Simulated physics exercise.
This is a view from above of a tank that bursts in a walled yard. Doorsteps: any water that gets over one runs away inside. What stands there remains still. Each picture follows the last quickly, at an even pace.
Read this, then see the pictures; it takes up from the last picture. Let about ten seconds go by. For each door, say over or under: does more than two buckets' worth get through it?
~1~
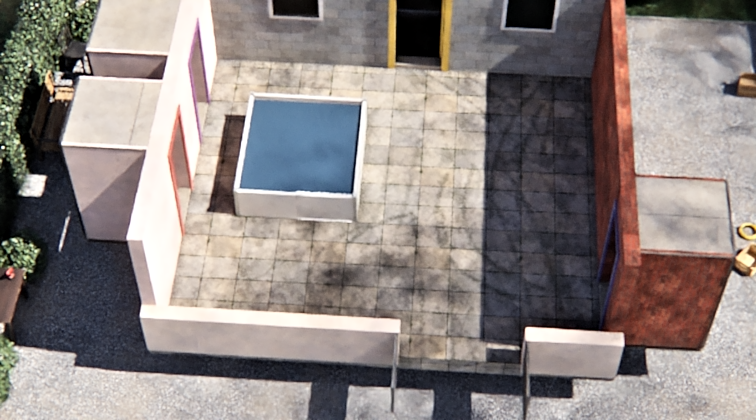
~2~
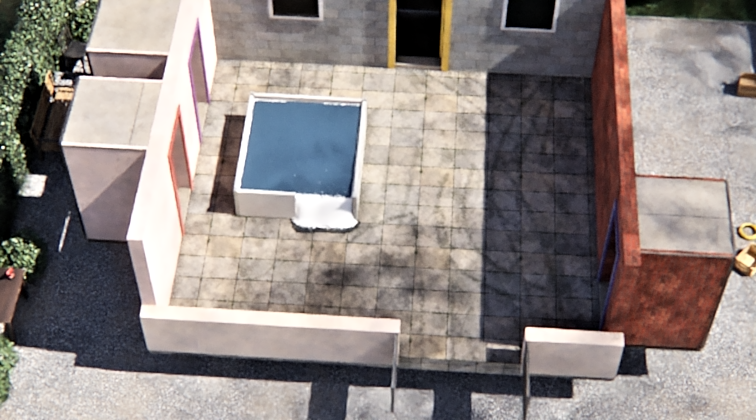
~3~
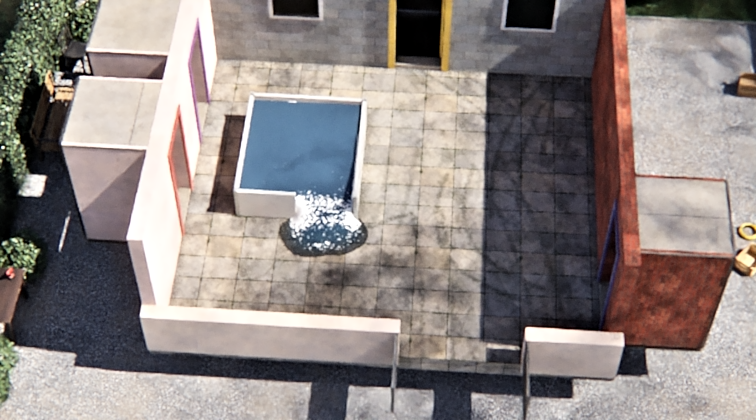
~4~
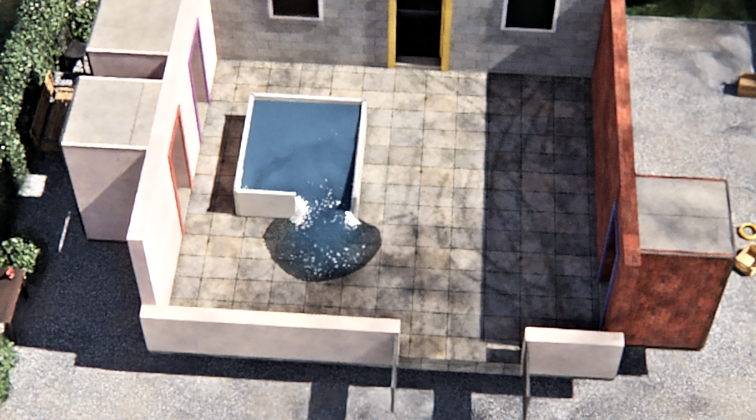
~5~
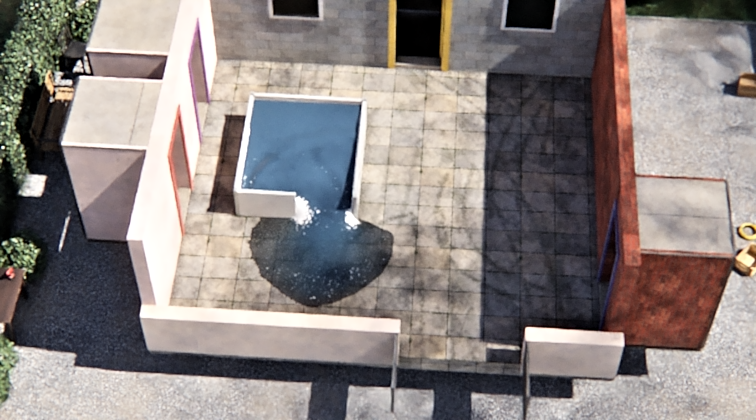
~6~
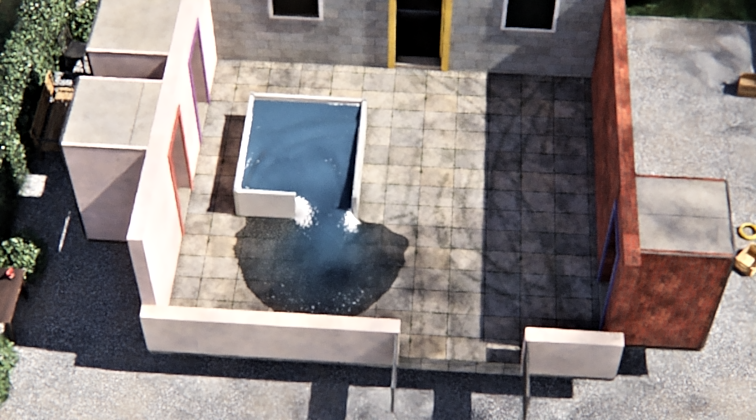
Blue door: Over, yellow door: Under, red door: Under, purple door: Under.
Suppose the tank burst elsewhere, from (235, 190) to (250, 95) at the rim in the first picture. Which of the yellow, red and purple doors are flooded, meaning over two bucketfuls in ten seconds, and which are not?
Yellow door: Below the limit; red door: Above the limit; purple door: Above the limit.
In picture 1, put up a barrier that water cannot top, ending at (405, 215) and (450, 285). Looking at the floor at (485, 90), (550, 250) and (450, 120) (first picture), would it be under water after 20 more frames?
Point by point: First not reached, second not reached, third not reached.
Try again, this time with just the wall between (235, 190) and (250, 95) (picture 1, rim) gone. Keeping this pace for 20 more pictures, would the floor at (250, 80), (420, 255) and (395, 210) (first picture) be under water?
Taking the points in order: Swamped, unwetted and unwetted.
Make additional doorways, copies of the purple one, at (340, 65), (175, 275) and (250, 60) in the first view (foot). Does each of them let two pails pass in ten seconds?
Taking them as listed, the first doesn't reach the limit, the second gets past the limit and the third gets past the limit.
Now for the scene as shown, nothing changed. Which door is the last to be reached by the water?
The one in yellow.
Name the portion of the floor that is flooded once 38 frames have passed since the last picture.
Close to 55 in a hundred, I think.
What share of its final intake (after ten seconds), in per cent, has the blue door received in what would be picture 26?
About 0 per cent.
A moment on, water covers 20 % of the floor; the blue door not reached, the yellow door not reached, the red door not reached, the purple door not reached.
Next, water covers 25 % of the floor; the blue door not reached, the yellow door not reached, the red door not reached, the purple door not reached.
Then, water covers 35 % of the floor; the blue door not reached, the yellow door not reached, the red door wet at the sill, nothing in, the purple door not reached.
Later, water covers 55 % of the floor; the blue door over two buckets in, the yellow door not reached, the red door wet at the sill, nothing in, the purple door wet at the sill, nothing in.
In the end, water covers 90 % of the floor; the blue door over two buckets in, the yellow door wet at the sill, nothing in, the red door wet at the sill, nothing in, the purple door wet at the sill, nothing in.
